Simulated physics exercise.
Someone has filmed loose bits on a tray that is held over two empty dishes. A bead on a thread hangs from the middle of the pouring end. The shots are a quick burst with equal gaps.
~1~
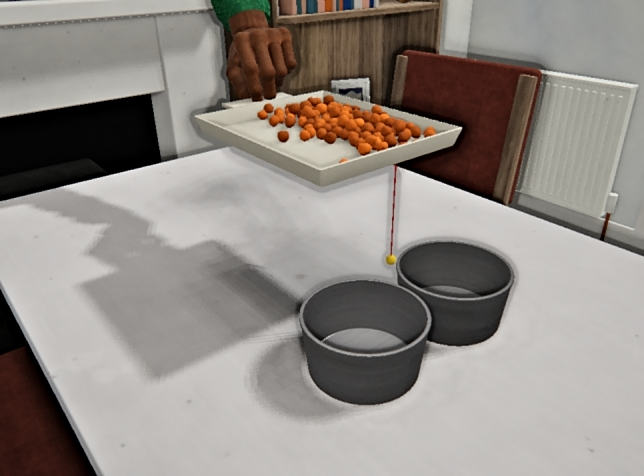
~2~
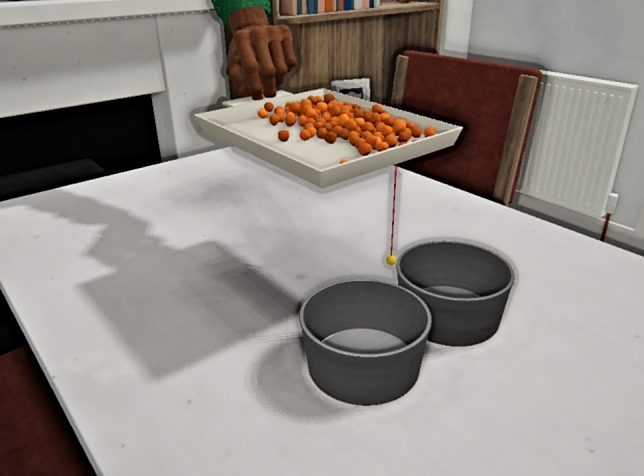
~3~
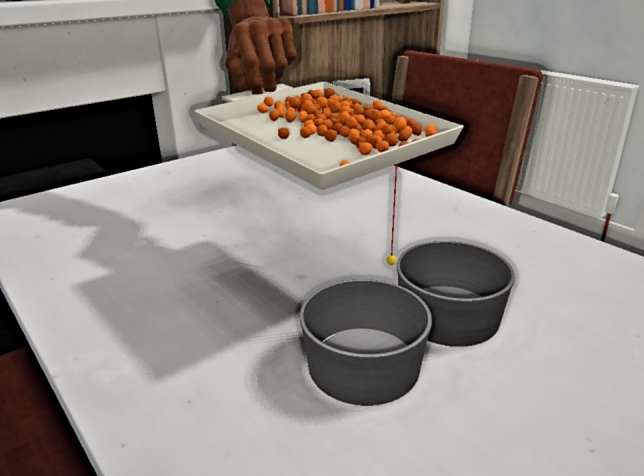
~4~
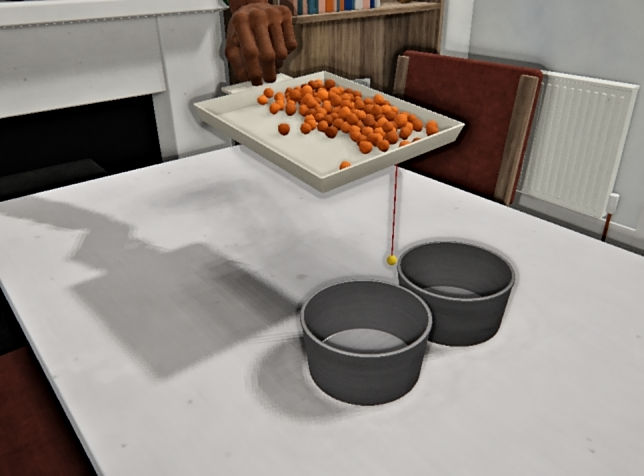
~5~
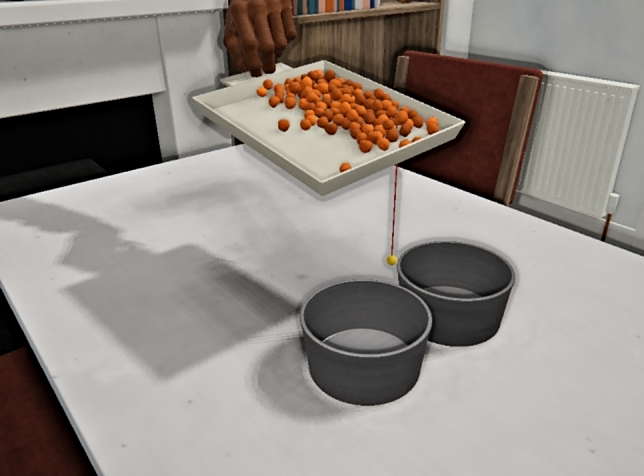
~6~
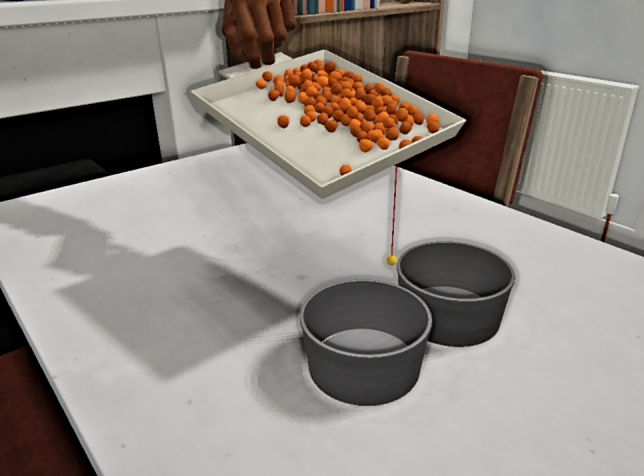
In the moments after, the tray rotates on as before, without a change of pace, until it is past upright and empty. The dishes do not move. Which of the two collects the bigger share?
Fuller: The left dish.
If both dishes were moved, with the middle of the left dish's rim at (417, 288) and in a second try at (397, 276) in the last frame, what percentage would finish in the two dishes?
In turn 20 and 10 in a hundred.
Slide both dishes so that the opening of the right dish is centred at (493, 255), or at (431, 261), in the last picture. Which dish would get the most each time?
One: The dish on the left. Two: Left.
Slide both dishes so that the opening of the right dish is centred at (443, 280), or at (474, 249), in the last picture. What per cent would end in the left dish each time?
The first gives 70 %, the second 40 %.
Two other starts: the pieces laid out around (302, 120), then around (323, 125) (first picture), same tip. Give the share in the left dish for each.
In turn 80 and 70 in a hundred.
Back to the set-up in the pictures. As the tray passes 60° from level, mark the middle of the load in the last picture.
Close to (341, 138).
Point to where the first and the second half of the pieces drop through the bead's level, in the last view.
Around (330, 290) and then (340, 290).
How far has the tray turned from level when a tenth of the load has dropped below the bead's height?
At some 65 degrees.
Just after the last frame, tray tipped steeply; the larger part on the tray; about a tenth in the left dish; about a tenth outside both; just a few in the air.
A moment on, tray tipped past a quarter turn; roughly half on the tray; roughly a quarter in the left dish; about a tenth outside both; roughly a quarter in the air.
Further on, tray tipped past a quarter turn; the larger part in the left dish; roughly a quarter outside both.
When it is over, tray tipped past a quarter turn; the larger part in the left dish; not one in the right dish; roughly a quarter outside both.
